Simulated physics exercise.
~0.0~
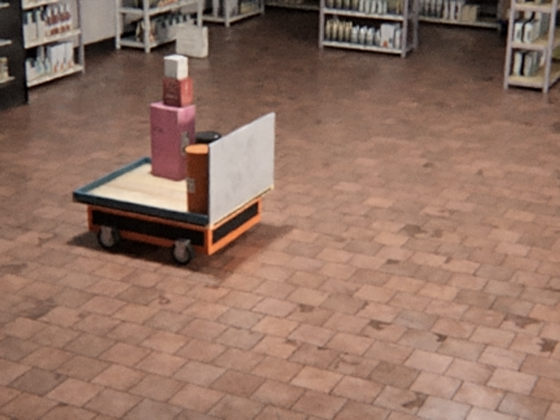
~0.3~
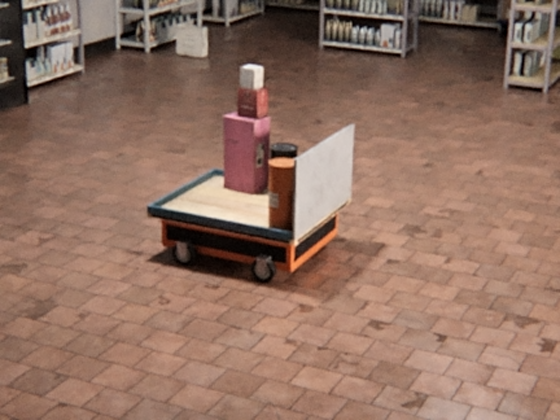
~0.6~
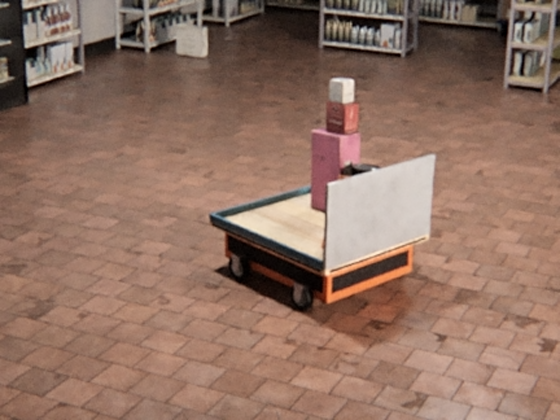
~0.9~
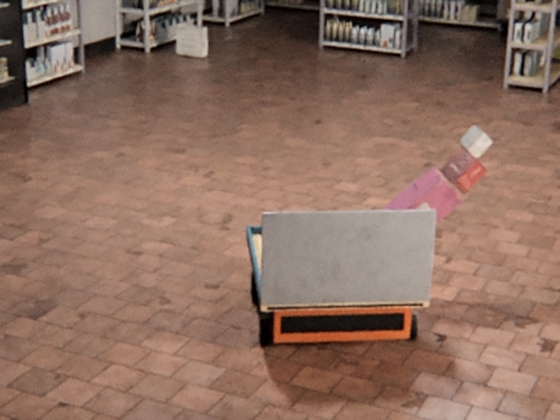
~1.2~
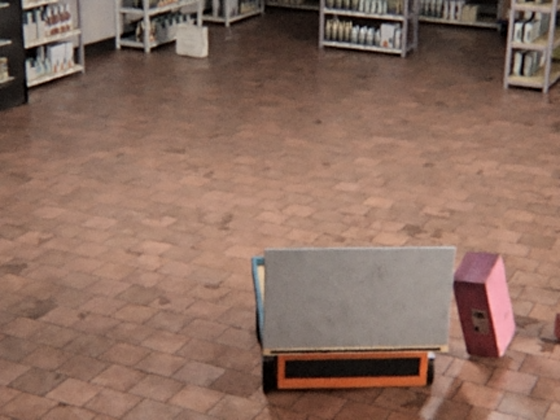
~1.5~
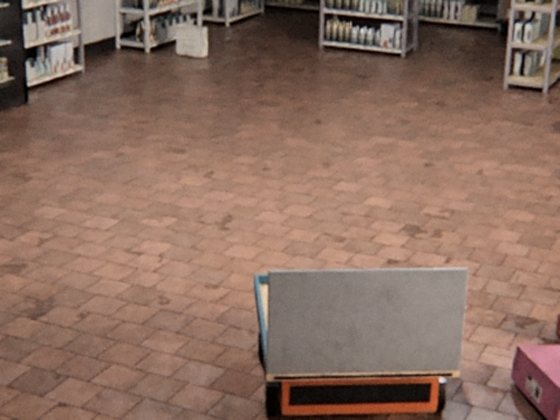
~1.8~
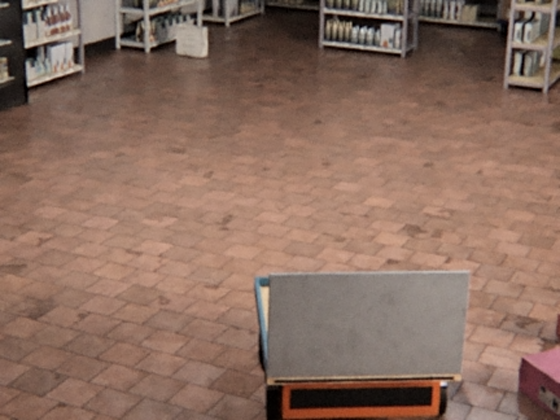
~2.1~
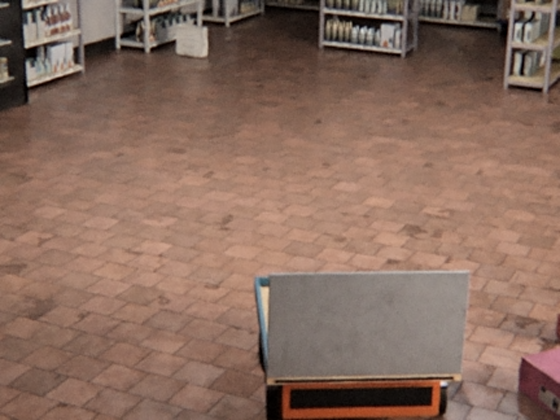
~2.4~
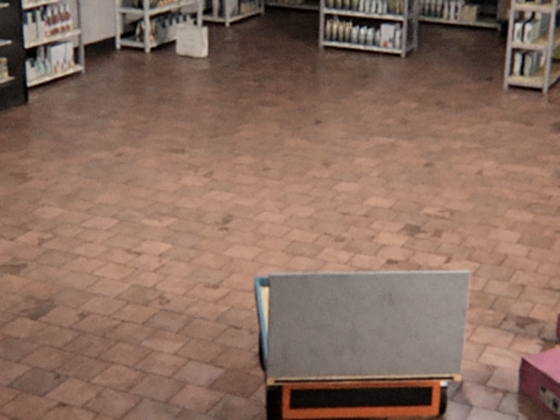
To begin with, a wheeled cart carries a pink box topped by a red box and a white parcel, with two canisters beside them, across a brick floor toward the right. It then curves toward the viewer, and its tall grey board swings around and hides the canisters. As the turn tightens, the stack leans sharply right and topples off the cart. The pink box lands upside down, then tips onto its side as the cart rolls nearer. Finally the cart stands still, with the pink box lying at the right edge and the white parcel out of sight.
